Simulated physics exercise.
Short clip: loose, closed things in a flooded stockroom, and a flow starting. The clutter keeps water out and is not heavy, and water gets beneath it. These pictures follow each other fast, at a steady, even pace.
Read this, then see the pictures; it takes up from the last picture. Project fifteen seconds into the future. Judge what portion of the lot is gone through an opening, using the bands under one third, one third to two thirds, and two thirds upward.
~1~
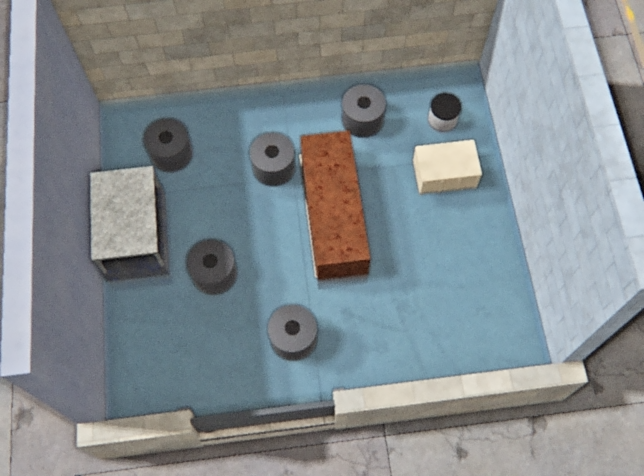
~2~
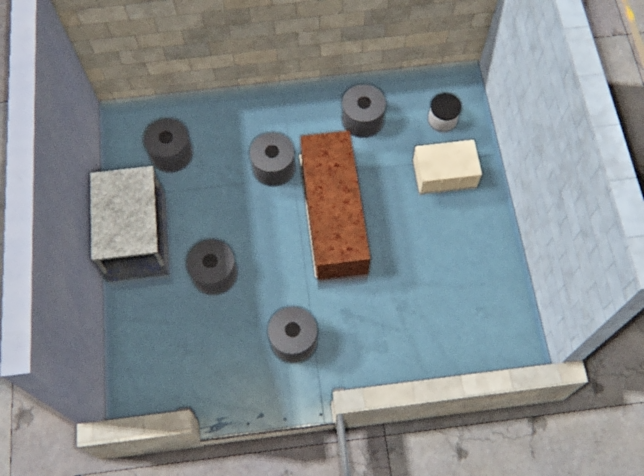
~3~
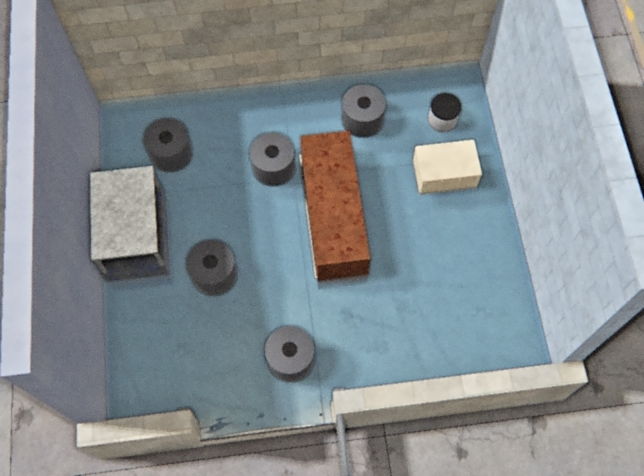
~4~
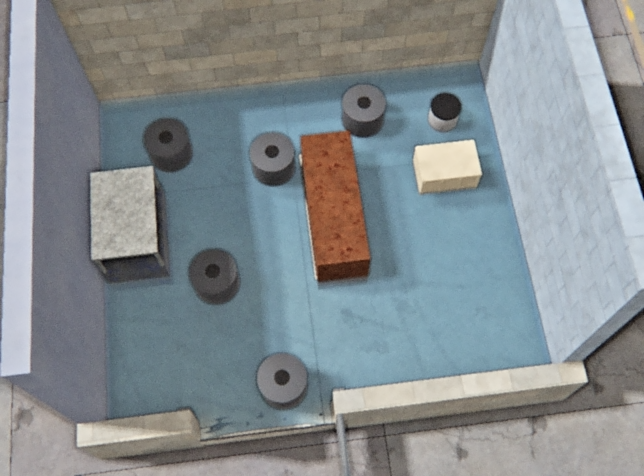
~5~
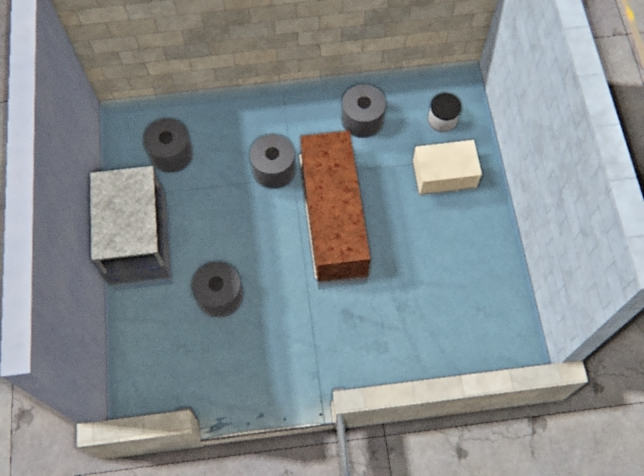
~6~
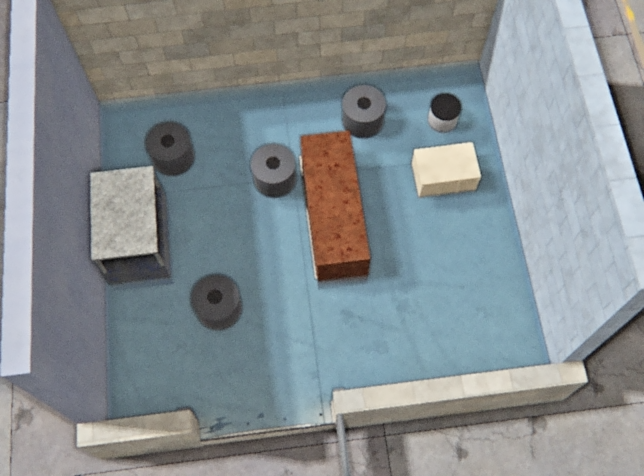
Portion: One third to two thirds.
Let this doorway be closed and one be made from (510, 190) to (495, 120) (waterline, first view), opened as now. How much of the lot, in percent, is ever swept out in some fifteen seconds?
60 per cent.
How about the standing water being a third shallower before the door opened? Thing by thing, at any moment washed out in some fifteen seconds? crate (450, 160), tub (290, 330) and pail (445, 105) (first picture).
In turn: Remains, swept away, remains.
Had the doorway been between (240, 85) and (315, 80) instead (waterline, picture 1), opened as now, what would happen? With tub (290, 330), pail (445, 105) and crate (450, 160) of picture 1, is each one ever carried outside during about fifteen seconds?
Result, in listed order: Retained / exited / exited.
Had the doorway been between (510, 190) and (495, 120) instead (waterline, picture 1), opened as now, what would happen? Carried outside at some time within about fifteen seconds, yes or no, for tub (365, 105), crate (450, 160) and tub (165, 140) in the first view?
Lost - lost - retained.
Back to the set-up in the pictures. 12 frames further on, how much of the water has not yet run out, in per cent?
I'd estimate some 66 percent of the water stays.
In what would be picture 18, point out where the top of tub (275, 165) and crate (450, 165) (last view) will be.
The first top is near (294, 275) and the second near (442, 204).
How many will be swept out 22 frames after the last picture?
3 in all.
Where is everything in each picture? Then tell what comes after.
A tub at (210, 261), afloat; a tub at (272, 152) floats; 0 of 7 have shifted, in the first picture.
A tub at (210, 261) floats; a tub at (272, 152) floats; 0 of 7 have shifted, in the second picture.
A tub at (210, 262), afloat; a tub at (272, 152) floats; 1 of 7 have shifted, in the third picture.
A tub at (213, 271), afloat, close to its start; a tub at (272, 152) floats; 2 of 7 have shifted, in the fourth picture.
A tub at (216, 284), afloat, close to its start; a tub at (272, 154), afloat; 2 of 7 have shifted, in the fifth picture.
A tub at (215, 297), afloat, a stride from its start; a tub at (273, 163) floats, close to its start; 3 of 7 have shifted, in the sixth picture.
A moment on, 1 of 7 are out; 6 afloat.
Next, 2 of 7 are out; 5 afloat.
Later, 3 of 7 are out; 4 afloat.
In the end, 4 of 7 are out; 3 afloat.
